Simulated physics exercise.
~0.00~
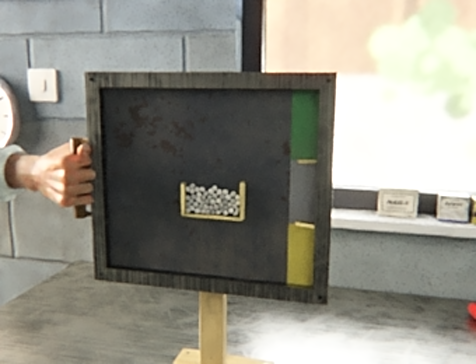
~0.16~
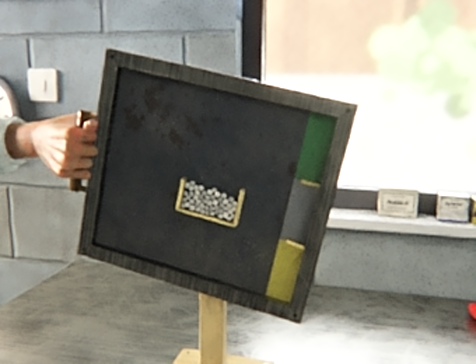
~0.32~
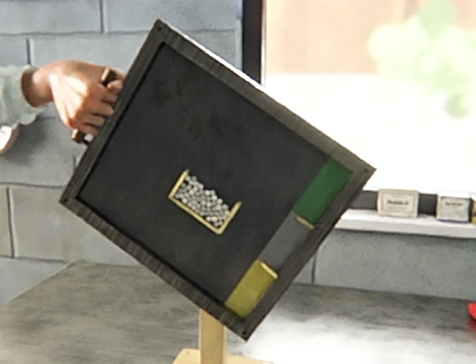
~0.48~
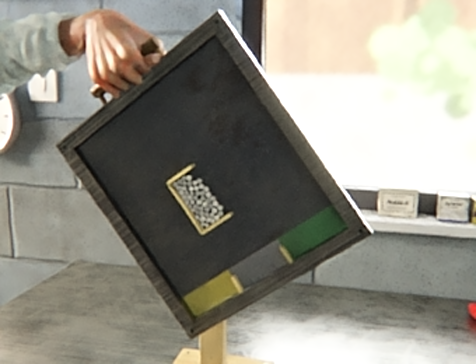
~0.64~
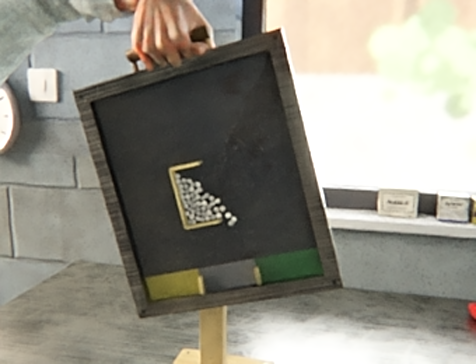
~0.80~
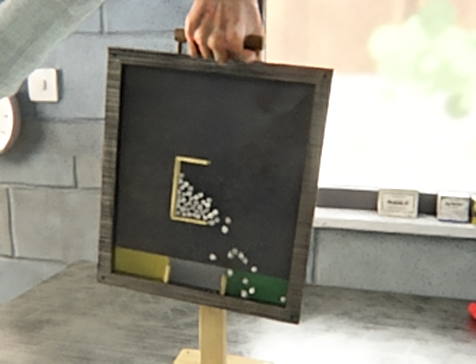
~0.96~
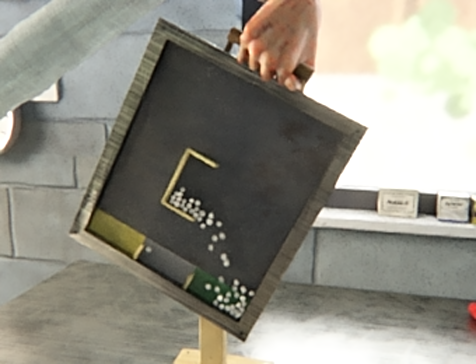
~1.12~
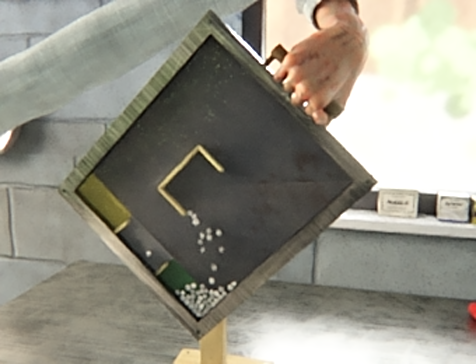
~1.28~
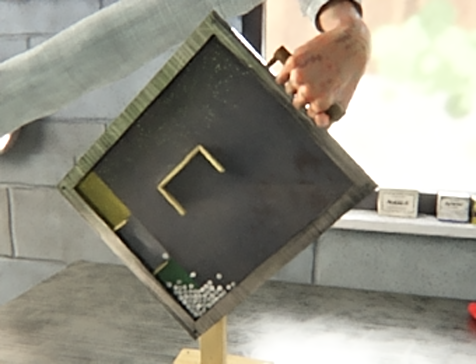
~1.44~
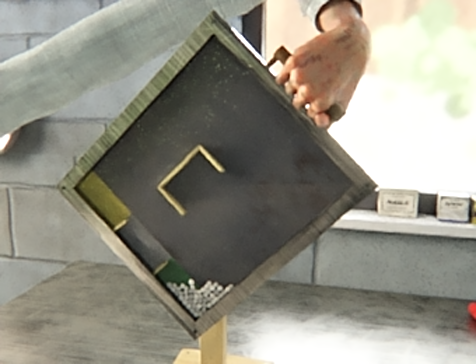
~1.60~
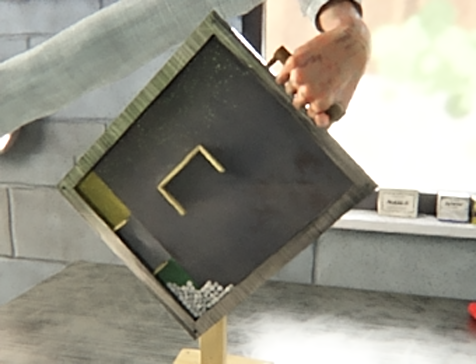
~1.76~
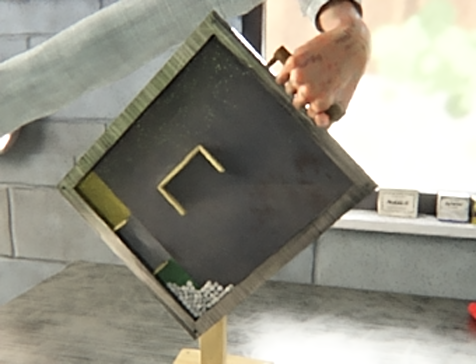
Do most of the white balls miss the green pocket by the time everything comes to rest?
No, most of them come to rest in the green pocket, with the rest lying beside it in the bottom corner. The yellow and grey pockets end up empty.
